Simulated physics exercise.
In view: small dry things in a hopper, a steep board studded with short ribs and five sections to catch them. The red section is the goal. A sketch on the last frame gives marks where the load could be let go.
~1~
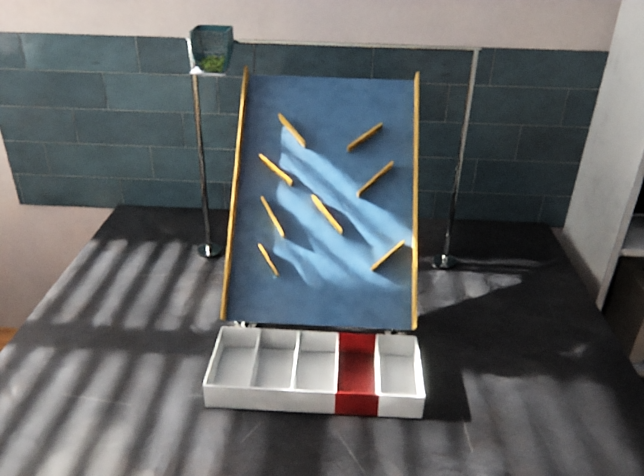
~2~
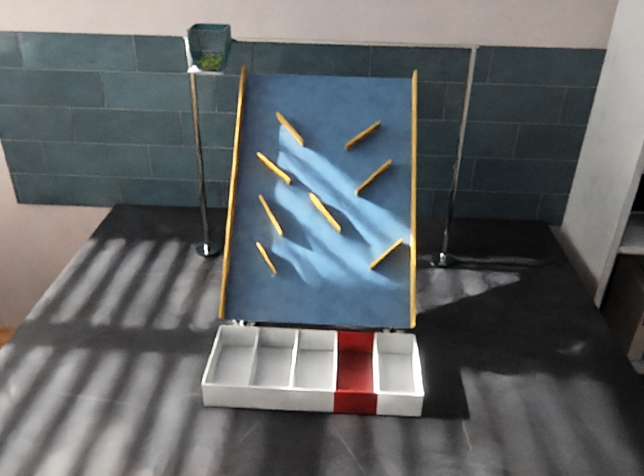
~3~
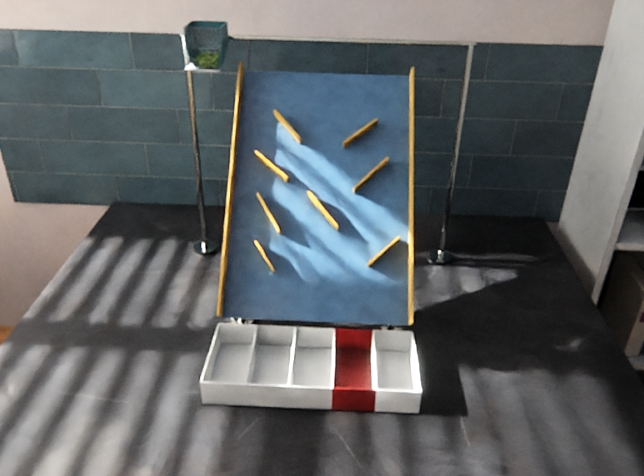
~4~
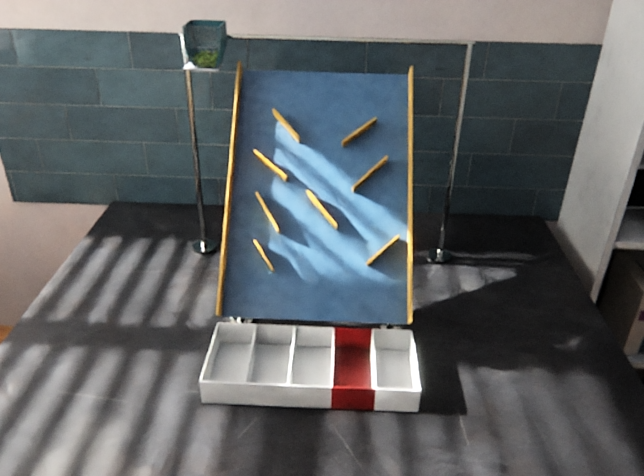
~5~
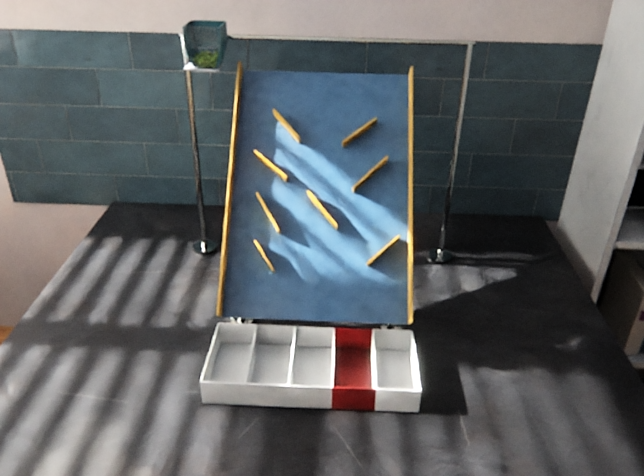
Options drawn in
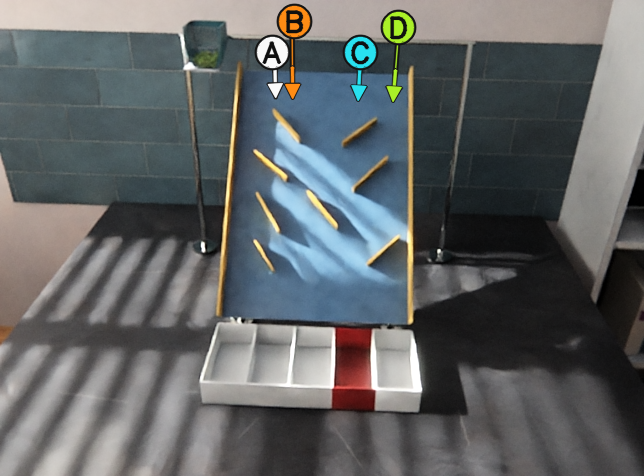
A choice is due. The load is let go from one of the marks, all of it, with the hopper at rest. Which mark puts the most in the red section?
B works best here.
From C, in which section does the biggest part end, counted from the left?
It is the fourth one.
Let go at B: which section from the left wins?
It is the fourth one.
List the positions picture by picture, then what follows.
Hopper at (214, 61), dried peas, door shut, in the first picture.
Ribs (277, 112) to (303, 141), (346, 145) to (380, 121), (258, 153) to (290, 180), in the second picture.
Ribs (354, 189) to (388, 157), (257, 193) to (279, 231), (308, 191) to (337, 226), in the third picture.
Ribs (254, 240) to (273, 270), (367, 263) to (399, 235), in the fourth picture.
Red section at (354, 397), number 4 of 5 from the left, in the fifth picture.
On the marked copy, mark A meets the board at (275, 92); mark B meets the board at (292, 93); mark C meets the board at (358, 95); mark D meets the board at (393, 96).
If A is chosen, about a third in the red section, about half in other sections, a small part outside the box.
If B is chosen, about two thirds in the red section, about a quarter in other sections, a small part outside the box.
If C is chosen, about half in the red section, about half in other sections, a stray few outside the box.
If D is chosen, about a third in the red section, about half in other sections, a stray few held on the board, a small part outside the box.
